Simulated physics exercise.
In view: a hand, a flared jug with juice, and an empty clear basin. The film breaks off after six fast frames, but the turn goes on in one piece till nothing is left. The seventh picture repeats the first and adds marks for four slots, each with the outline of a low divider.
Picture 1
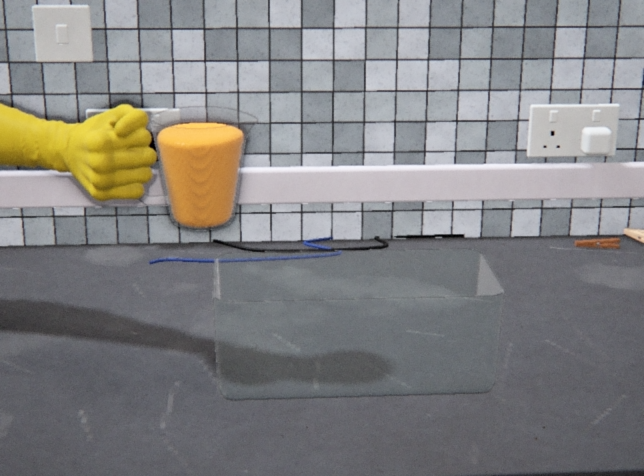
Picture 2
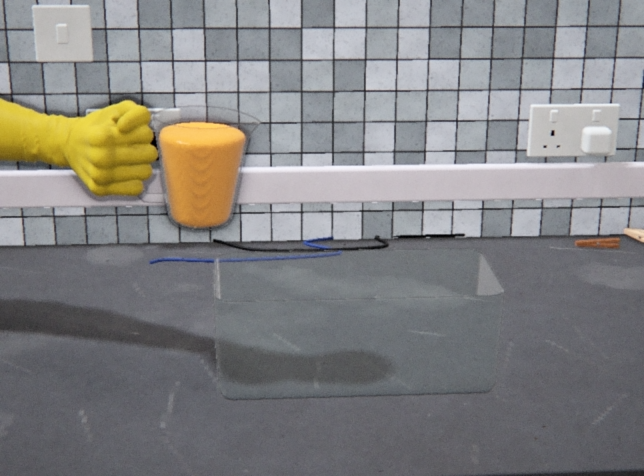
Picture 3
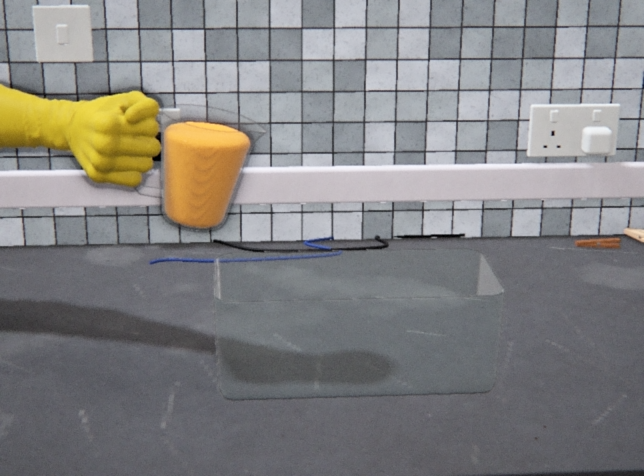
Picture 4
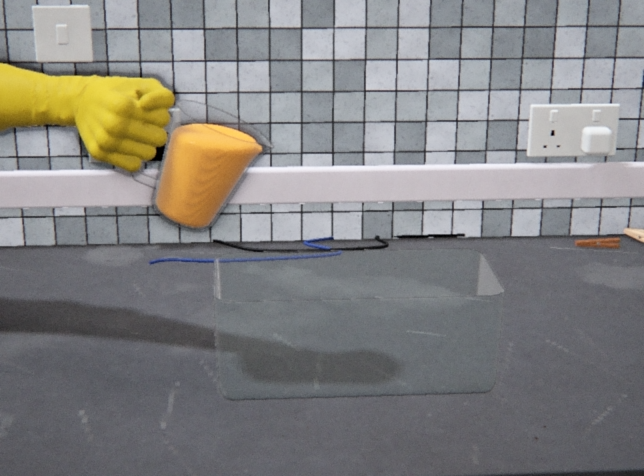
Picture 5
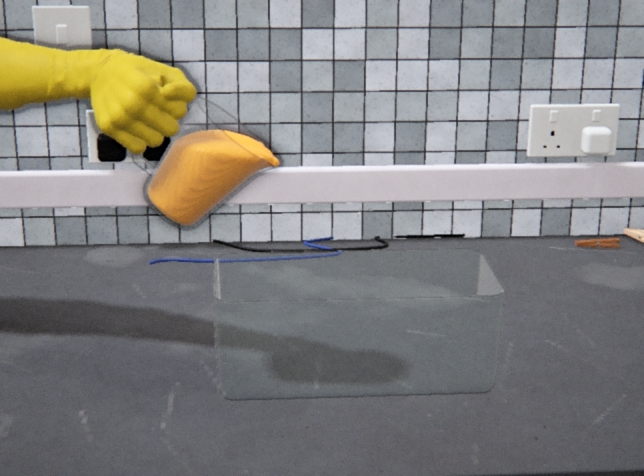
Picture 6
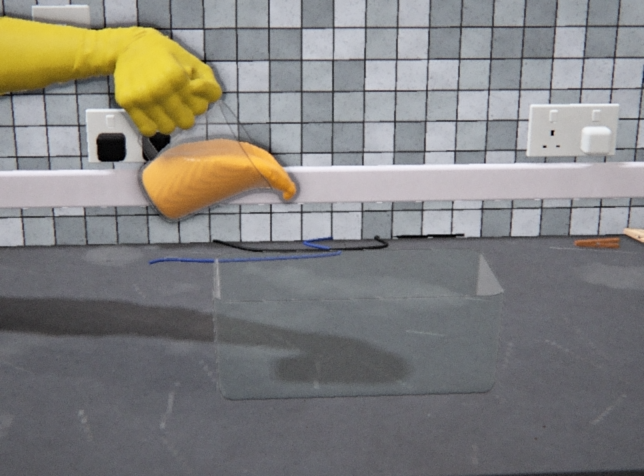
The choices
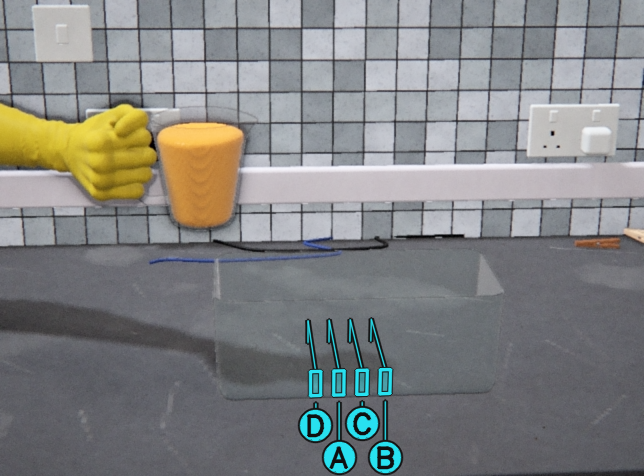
To begin with, a yellow-gloved hand holds a clear flared jug of orange juice upright above a grey counter, to the left of an empty clear basin. The hand gradually tilts the jug to the right, and the juice slides toward the rim, then curls over the lip in a short tongue.
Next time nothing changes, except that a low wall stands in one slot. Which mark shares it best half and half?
D beats the others.
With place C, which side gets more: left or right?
More ends on the left.
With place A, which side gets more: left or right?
More ends on the left.
On the marked copy, A at (339, 402); B at (385, 401); C at (362, 401); D at (315, 403).
For place A, about 72 % ends left of the wall and 24 % right of it; 3 % is lost outside.
For place B, about 82 % ends left of the wall and 14 % right of it; 4 % is lost outside.
For place C, about 82 % ends left of the wall and 14 % right of it; 4 % is lost outside.
For place D, about 53 % ends left of the wall and 44 % right of it; 3 % is lost outside.
